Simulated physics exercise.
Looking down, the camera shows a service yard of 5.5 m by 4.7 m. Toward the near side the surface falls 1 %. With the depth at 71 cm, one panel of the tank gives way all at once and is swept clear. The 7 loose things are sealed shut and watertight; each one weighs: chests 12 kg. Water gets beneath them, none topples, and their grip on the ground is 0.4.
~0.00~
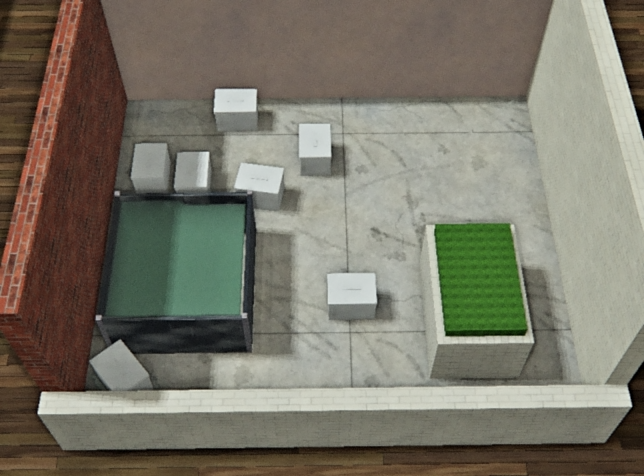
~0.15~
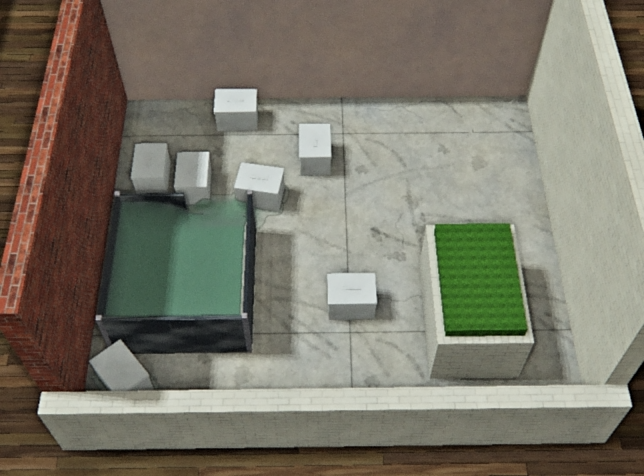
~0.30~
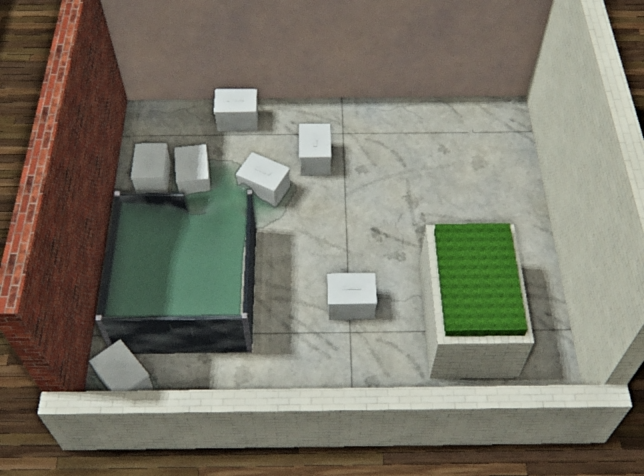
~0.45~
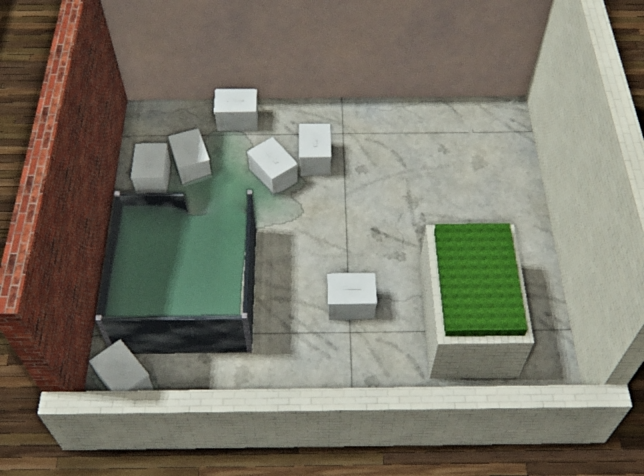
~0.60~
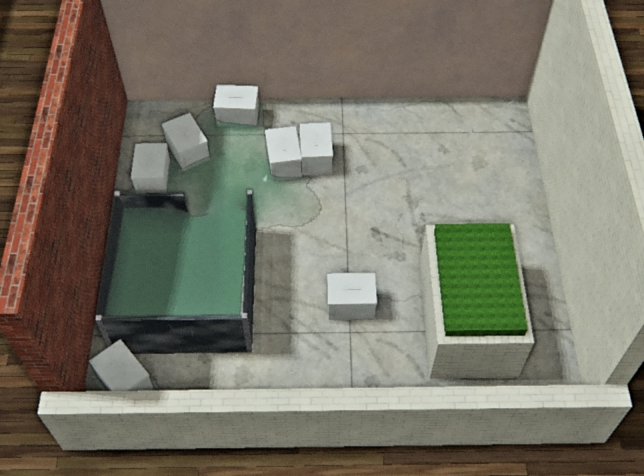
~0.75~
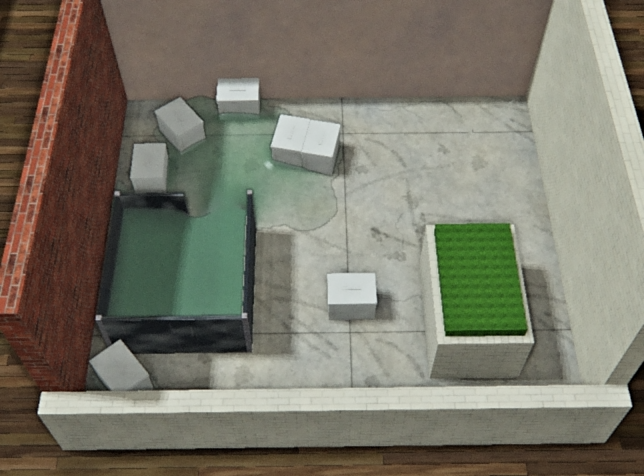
Water pours from the back of a dark tank and pushes pale boxes across the yard.
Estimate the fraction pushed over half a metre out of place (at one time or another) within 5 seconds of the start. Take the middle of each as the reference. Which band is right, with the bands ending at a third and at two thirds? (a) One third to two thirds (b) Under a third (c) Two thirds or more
Two thirds or more (c).
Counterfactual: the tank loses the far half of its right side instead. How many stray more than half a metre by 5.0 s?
Then the count would be 1.
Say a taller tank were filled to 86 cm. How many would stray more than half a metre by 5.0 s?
Under that setup the answer is 6.
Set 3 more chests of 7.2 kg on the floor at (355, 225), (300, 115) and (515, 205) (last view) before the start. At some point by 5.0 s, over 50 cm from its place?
Taking them one by one: It stays within, then it goes beyond, then it goes beyond.
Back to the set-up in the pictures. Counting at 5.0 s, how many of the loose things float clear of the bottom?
Just then, the number is 5.
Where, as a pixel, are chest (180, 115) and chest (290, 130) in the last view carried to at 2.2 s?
About (144, 120) for the first and (435, 94) for the second.
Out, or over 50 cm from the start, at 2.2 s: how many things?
I count 3.
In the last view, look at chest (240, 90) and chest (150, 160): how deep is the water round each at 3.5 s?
I'd put it at 19 cm and 11 cm respectively.
After 1.1 s 2 of 7 are over 50 cm from their spots; 1 afloat.
After 2.2 s 3 of 7 are over 50 cm from their spots; 3 afloat.
After 3.5 s 3 of 7 are over 50 cm from their spots; 5 afloat.
After 5.0 s 4 of 7 are over 50 cm from their spots, and 5 have been at some point; 5 afloat.
